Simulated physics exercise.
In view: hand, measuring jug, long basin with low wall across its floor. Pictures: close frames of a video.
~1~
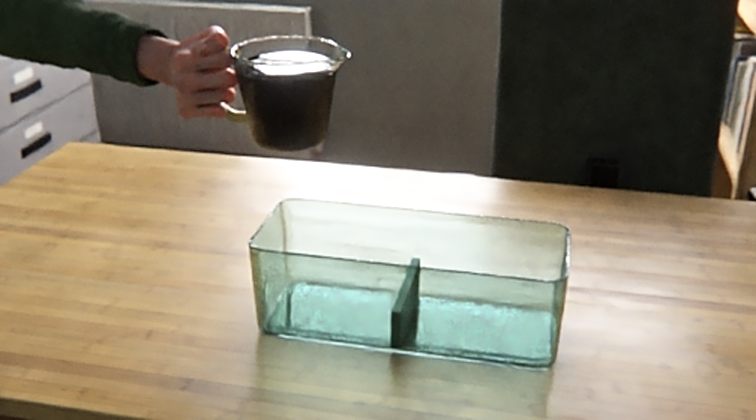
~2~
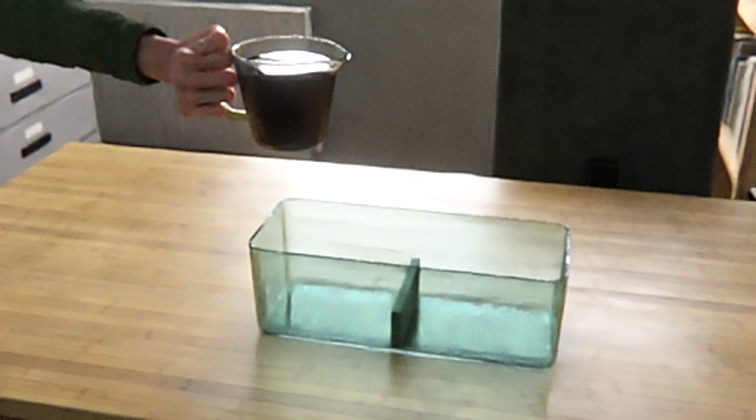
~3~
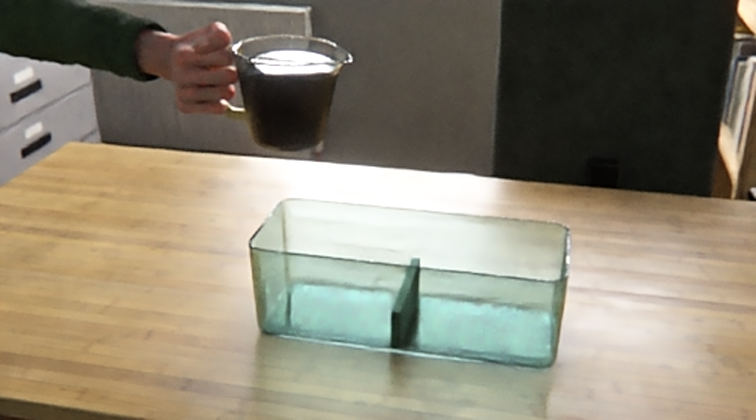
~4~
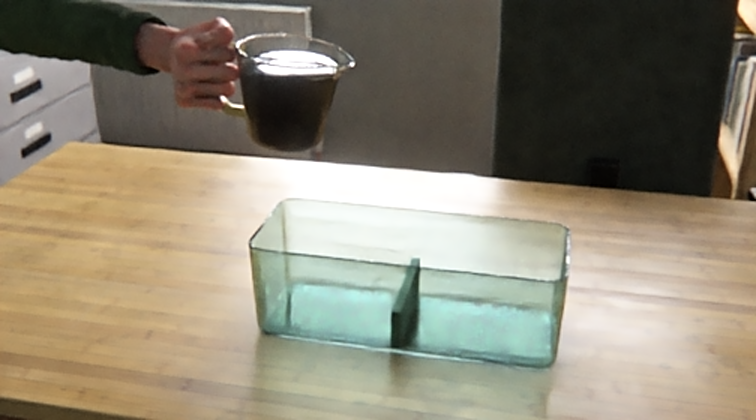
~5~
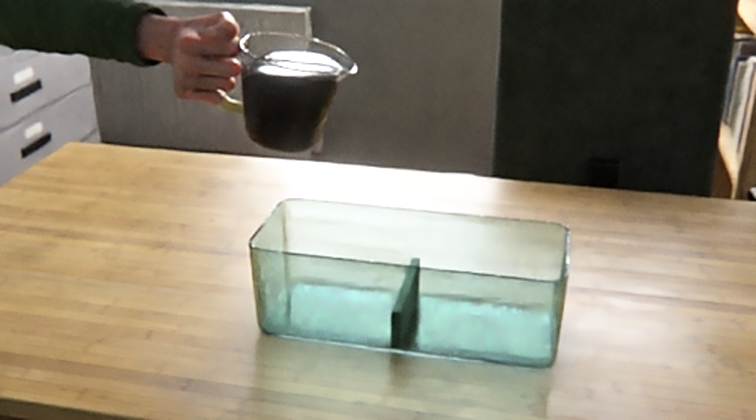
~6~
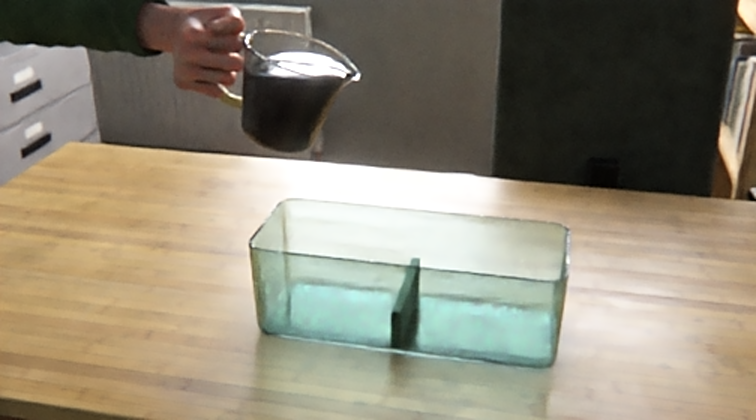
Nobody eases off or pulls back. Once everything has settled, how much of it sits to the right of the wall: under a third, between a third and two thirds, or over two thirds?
Middle range.
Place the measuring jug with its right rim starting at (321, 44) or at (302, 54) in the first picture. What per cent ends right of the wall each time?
First try: About 10 %; second try: About 5 %.
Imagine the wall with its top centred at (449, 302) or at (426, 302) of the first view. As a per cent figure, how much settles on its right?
In order, 10 and 25 in a hundred.
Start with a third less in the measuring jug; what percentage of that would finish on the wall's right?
I'd reckon close to 20 %.
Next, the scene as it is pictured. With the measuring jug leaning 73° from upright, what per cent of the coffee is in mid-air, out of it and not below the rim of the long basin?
25 %.
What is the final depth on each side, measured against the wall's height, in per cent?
I'd say about 30 for the left and about 20 for the right.
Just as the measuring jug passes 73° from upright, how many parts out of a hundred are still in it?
I'd put it at some 60 in a hundred.
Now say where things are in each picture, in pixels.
In the first picture, it leans 0°; its right rim is at (349, 56); the coffee meets the walls at (242, 59) and (336, 66); the long basin's rim runs from (265, 222) to (568, 254); the wall's top is at (407, 284).
In the second picture, it leans 1°; its right rim is at (349, 57); the coffee meets the walls at (244, 60) and (336, 66).
In the third picture, it leans 3°; its right rim is at (351, 59); the coffee meets the walls at (245, 59) and (337, 68).
In the fourth picture, it leans 6°; its right rim is at (353, 63); the coffee meets the walls at (246, 59) and (339, 69).
In the fifth picture, it leans 11°; its right rim is at (356, 69); the coffee meets the walls at (249, 61) and (344, 70).
In the sixth picture, it leans 17°; its right rim is at (359, 77); the coffee meets the walls at (251, 63) and (351, 72).
A moment on, the tilt is 73° and 62 per cent is still to pour, 2 is left of the wall and 9 right of it.
Next, the tilt is 101° and 11 per cent is still to pour, 26 is left of the wall and 47 right of it.
Then the tilt is 103° and 0 per cent is still to pour, 49 is left of the wall and 49 right of it.
Later the tilt is 103° and 0 per cent is still to pour, 49 is left of the wall and 49 right of it.
At rest 49 per cent lies left of the wall, 49 right of it and 1 outside.
